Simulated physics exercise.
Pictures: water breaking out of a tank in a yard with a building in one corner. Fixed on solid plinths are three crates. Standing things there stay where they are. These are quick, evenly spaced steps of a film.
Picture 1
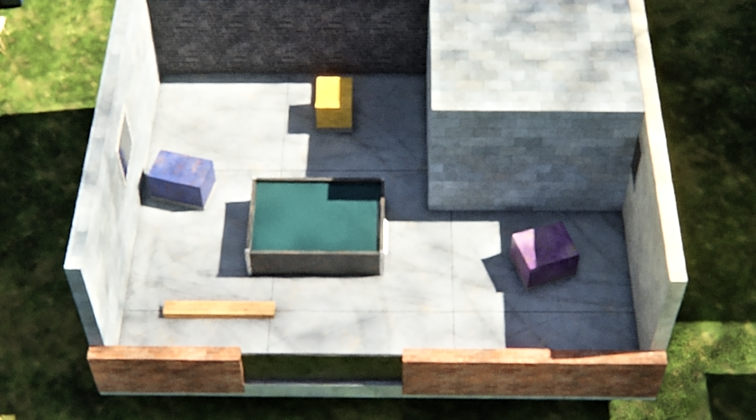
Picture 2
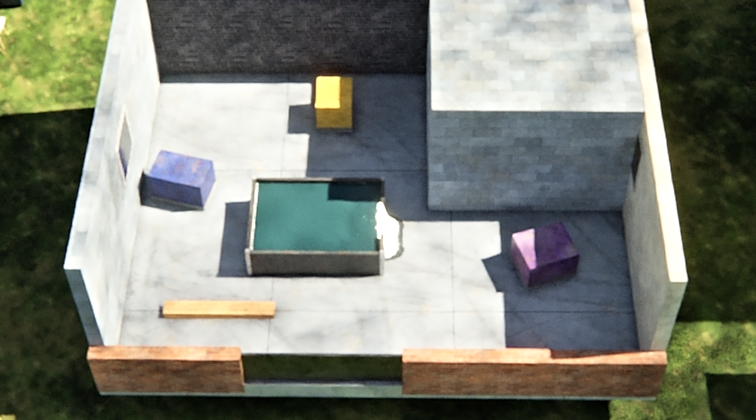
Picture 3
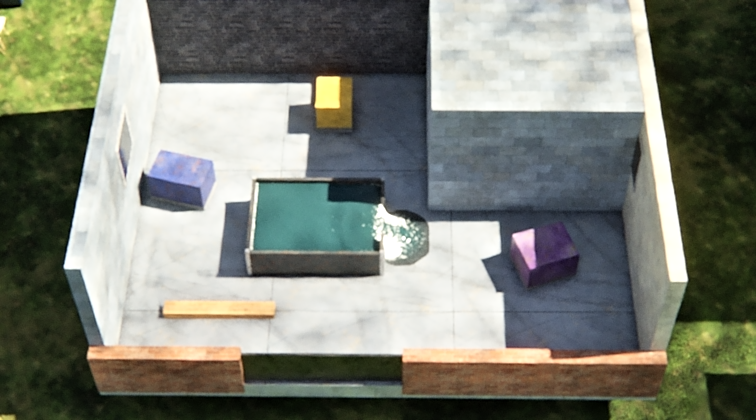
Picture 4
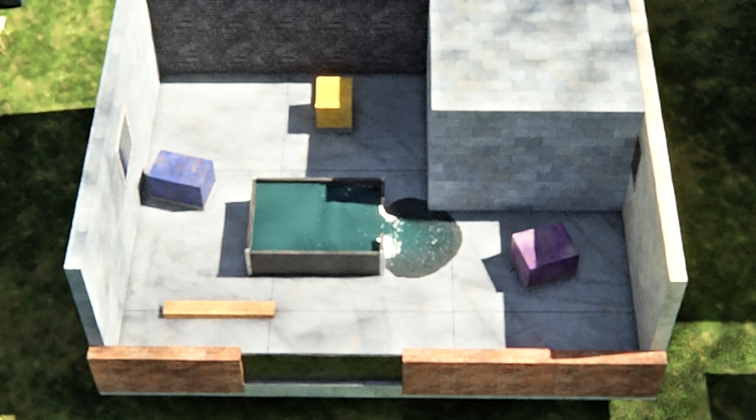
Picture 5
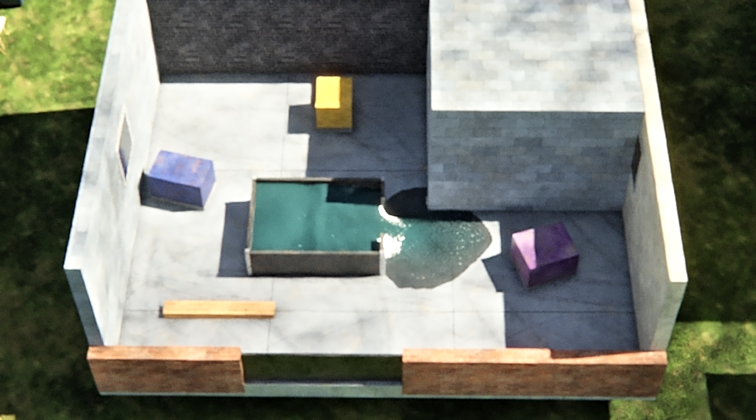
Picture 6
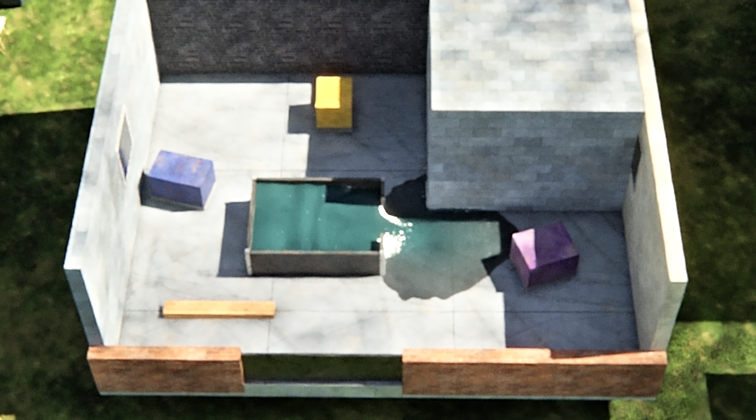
In a walled yard with a block building in one corner, water breaks from the right side of an open tank and spreads rightward across the pale paving in a widening pool, reaching close to a purple box.
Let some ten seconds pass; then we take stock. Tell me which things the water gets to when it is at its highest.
The yellow crate avoids the water, the blue crate avoids the water, the purple crate meets the water.
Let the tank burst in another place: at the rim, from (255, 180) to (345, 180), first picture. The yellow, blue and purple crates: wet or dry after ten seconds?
Going through them, the yellow gets reached, the blue gets reached and the purple is never reached.
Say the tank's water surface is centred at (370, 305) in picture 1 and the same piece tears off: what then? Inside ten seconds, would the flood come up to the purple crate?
I reckon the purple crate is overrun.
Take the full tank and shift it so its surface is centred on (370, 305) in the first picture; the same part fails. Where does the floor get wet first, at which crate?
It is the purple-painted one.
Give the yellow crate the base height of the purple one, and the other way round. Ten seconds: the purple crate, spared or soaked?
The purple crate is reached.
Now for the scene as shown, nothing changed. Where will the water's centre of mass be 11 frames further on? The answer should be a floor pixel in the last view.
The centre of mass sits at about (382, 240).
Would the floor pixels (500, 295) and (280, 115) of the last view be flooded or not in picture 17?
Going by the order given, the first is inundated and the second still bare.
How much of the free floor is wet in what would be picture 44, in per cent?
I'd put it at roughly 40 per cent.
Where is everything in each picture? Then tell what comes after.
In the first frame, the open tank at (317, 218) is whole and still.
In the second frame, water pours out at (381, 230) and has run to (398, 253).
In the third frame, the front is at (423, 253), out from the gap at (381, 231).
In the fourth frame, the front is at (458, 242), out from the gap at (381, 231).
In the fifth frame, the front is at (486, 242), out from the gap at (381, 231).
In the sixth frame, the front is at a hidden place, out from the gap at (381, 231).
A moment on, water covers 15 % of the floor; the yellow crate not reached, the blue crate not reached, the purple crate water round its plinth.
Next, water covers 25 % of the floor; the yellow crate not reached, the blue crate not reached, the purple crate water round its plinth.
Then, water covers 30 % of the floor; the yellow crate water round its plinth, the blue crate not reached, the purple crate water round its plinth.
Later, water covers 40 % of the floor; the yellow crate water round its plinth, the blue crate not reached, the purple crate water round its plinth.
In the end, water covers 65 % of the floor; the yellow crate stayed above the water, the blue crate stayed above the water, the purple crate was topped.
